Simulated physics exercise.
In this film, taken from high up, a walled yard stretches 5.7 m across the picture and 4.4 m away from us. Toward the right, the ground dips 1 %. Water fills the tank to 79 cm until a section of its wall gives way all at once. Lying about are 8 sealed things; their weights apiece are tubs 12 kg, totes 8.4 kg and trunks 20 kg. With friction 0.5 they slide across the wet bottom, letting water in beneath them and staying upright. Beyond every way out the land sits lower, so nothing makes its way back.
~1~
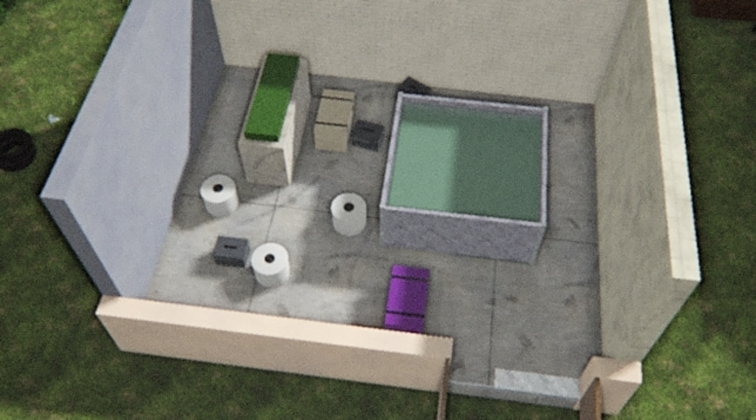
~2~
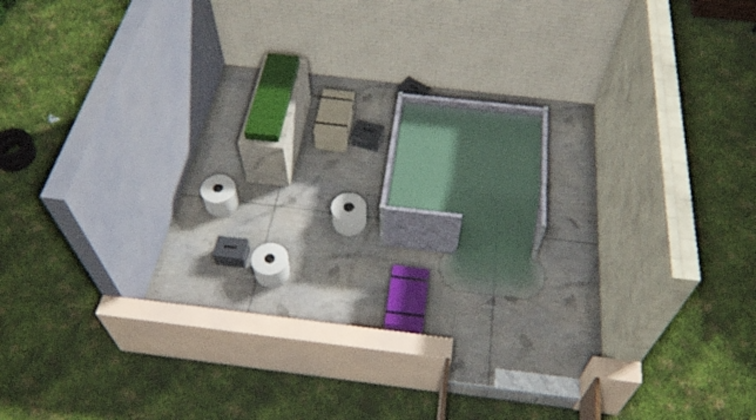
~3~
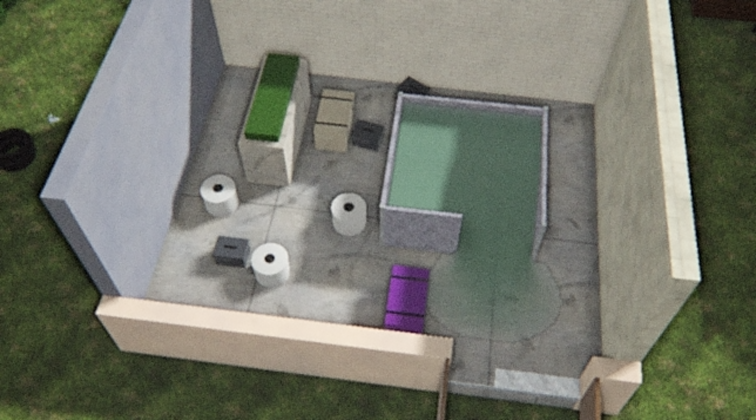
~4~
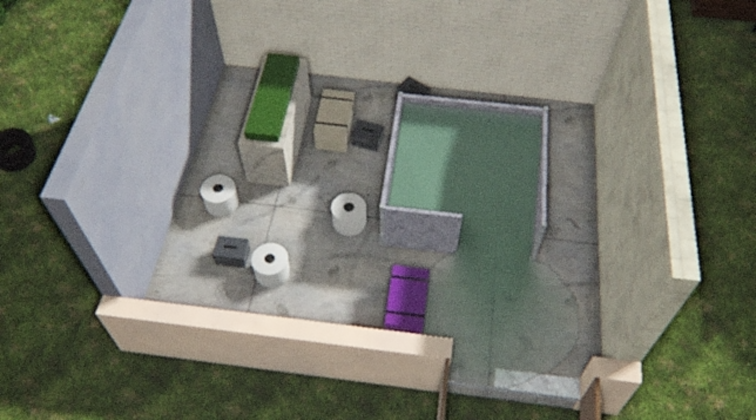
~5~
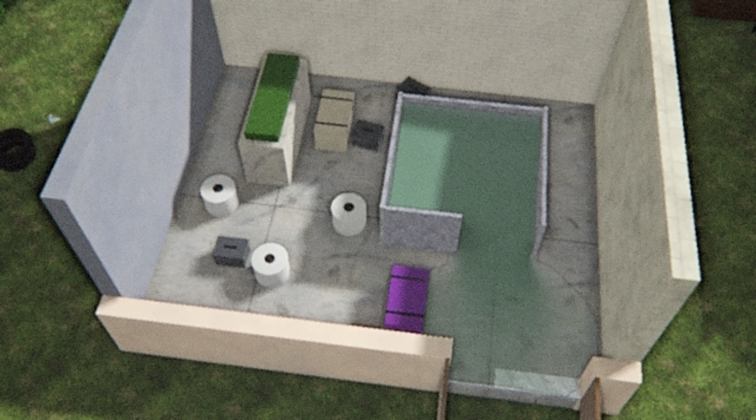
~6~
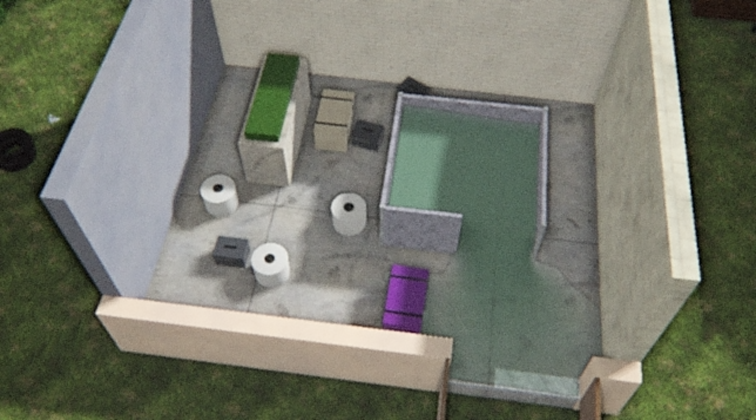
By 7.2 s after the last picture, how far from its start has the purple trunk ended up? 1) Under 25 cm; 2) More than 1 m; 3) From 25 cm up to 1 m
3, from 25 cm up to 1 m.
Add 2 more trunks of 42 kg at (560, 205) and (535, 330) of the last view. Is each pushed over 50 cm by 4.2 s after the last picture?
Lab note - in order: Below threshold / above threshold.
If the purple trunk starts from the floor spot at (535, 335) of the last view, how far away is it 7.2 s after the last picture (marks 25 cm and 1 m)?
What happens is that it covers a big distance.
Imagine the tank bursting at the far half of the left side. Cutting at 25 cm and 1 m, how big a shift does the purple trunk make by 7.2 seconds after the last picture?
Result: The purple trunk goes a long way.
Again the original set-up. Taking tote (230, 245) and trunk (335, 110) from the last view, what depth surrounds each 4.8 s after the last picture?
Close to 3 and 1 centimetres.
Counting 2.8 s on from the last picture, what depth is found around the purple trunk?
Roughly 2 cm deep.
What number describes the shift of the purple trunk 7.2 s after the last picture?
50 cm.
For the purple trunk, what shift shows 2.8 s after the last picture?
Shift: About 50 cm.
Then, 0.9 s after the last picture the purple trunk is near (392, 281), 0.3 m from its start, aground; 0 of 8 are out; 0 afloat.
Then, 2.8 s after the last picture the purple trunk is near (383, 266), 0.5 m from its start, aground; 0 of 8 are out; 0 afloat.
Then, 4.8 s after the last picture the purple trunk is near (383, 266), 0.5 m from its start, aground; 0 of 8 are out; 0 afloat.
Then, 7.2 s after the last picture the purple trunk is near (383, 266), 0.5 m from its start, aground; 0 of 8 are out; 0 afloat.
